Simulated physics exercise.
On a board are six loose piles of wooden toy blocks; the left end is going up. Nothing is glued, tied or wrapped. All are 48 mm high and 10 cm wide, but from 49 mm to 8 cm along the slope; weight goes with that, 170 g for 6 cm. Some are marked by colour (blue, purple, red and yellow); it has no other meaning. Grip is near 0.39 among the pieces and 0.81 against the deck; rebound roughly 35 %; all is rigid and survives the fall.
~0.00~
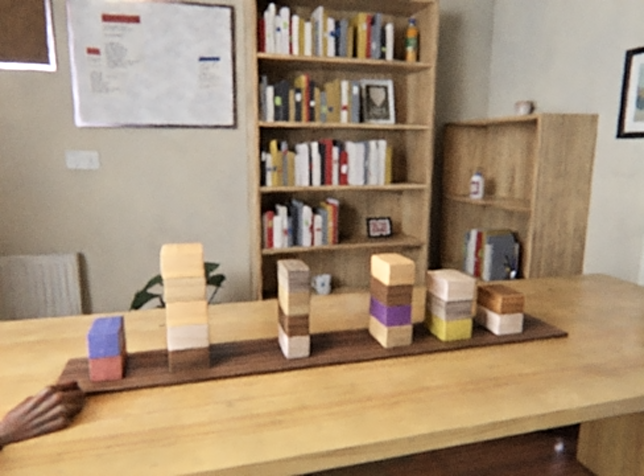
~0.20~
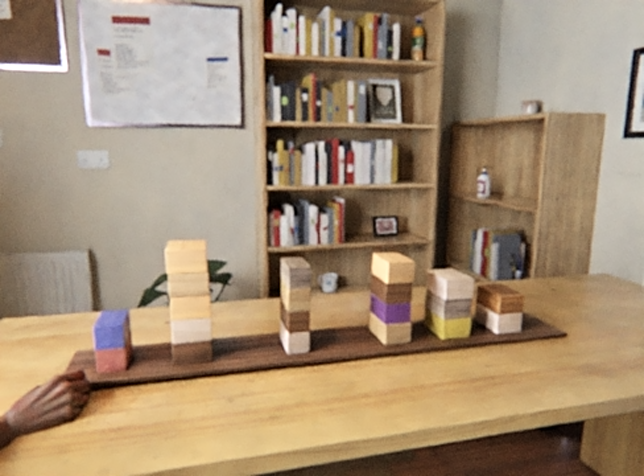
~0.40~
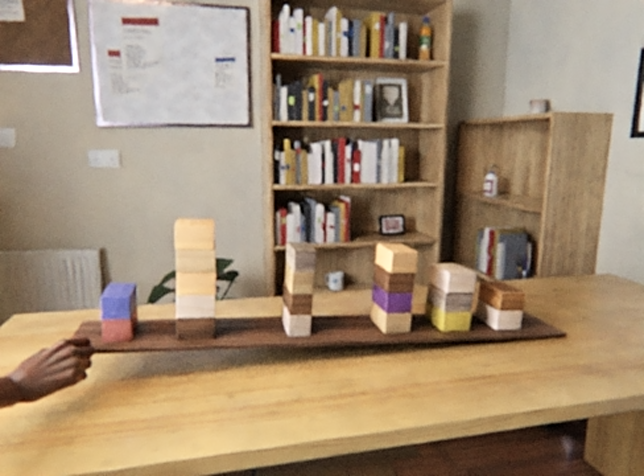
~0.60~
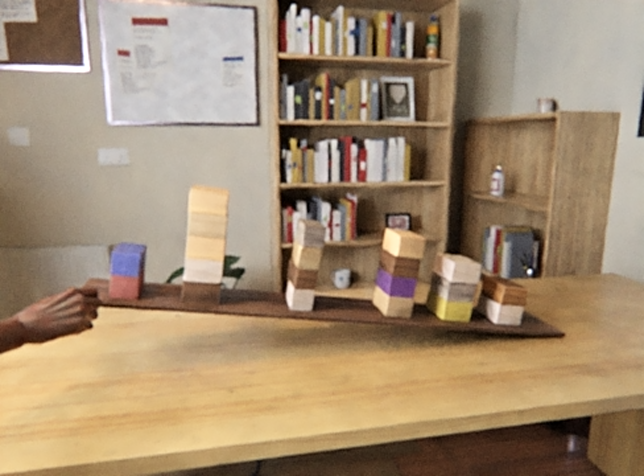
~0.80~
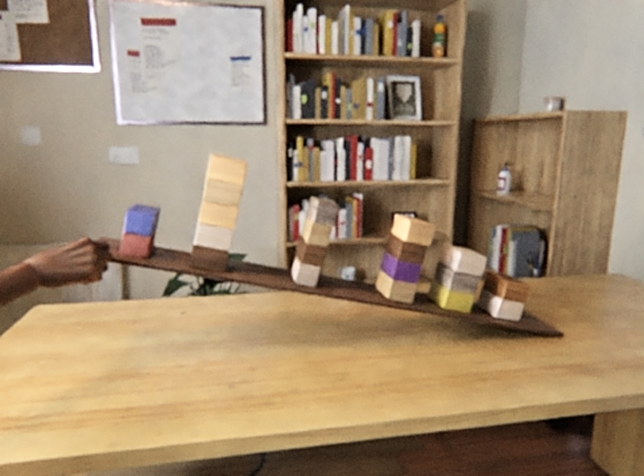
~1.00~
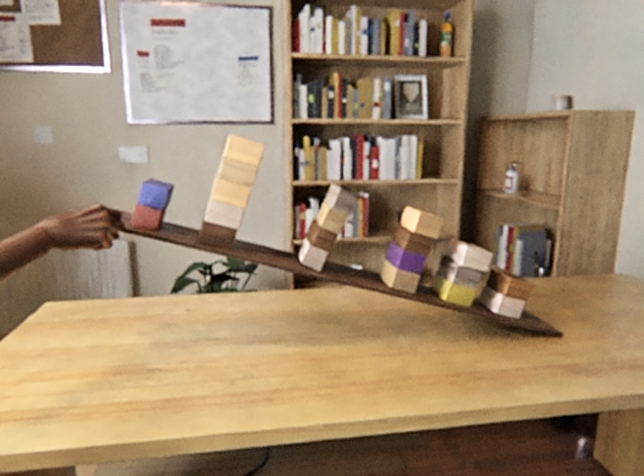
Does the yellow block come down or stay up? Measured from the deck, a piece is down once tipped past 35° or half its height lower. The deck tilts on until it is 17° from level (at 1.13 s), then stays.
That block holds its level.
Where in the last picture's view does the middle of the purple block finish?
Around (435, 284).
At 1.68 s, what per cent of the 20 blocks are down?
70 per cent by then.
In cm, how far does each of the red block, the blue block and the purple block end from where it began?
Red 30, blue 30, purple 12.
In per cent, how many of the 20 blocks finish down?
Roughly 80 per cent of them.
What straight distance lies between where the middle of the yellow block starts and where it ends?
About 8 cm.
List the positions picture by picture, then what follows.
In the first picture (places mark the middle of the side facing us; the camera moves round a little; leans and shifts are taken against what carries them), middle of the deck's edge (348, 362) slope 0°; yellow block (458, 330); red block (106, 369); blue block (104, 346); nothing disturbed.
The second picture shows middle of the deck's edge (347, 358) slope 0°; yellow block (457, 328).
The third picture shows middle of the deck's edge (346, 343) slope 3°; yellow block (457, 322).
The fourth picture shows middle of the deck's edge (347, 321) slope 8°; yellow block (458, 312).
The fifth picture shows middle of the deck's edge (351, 299) slope 13°; yellow block (459, 302); 4 disturbed, none down.
The sixth picture shows middle of the deck's edge (354, 285) slope 16°; yellow block (461, 295); blue block (152, 196) shifted 5 mm; purple block (412, 263); steepest lean 8°, the block at (326, 240); 12 disturbed, none down.
After 1.28 s, slope 17°; 4 of the 20 blocks down; yellow block unmoved; purple block leaning 6°.
After 1.68 s, slope 17°; 14 of the 20 blocks down; yellow block shifted 12 mm; blue block leaning 10°.
At rest (3.3 s), slope 17°; 16 of the 20 blocks down; yellow block shifted 14 mm; blue block upside down; red block unmoved. As the last picture would show them, middles, yellow block near (458, 289), blue block near (232, 230).
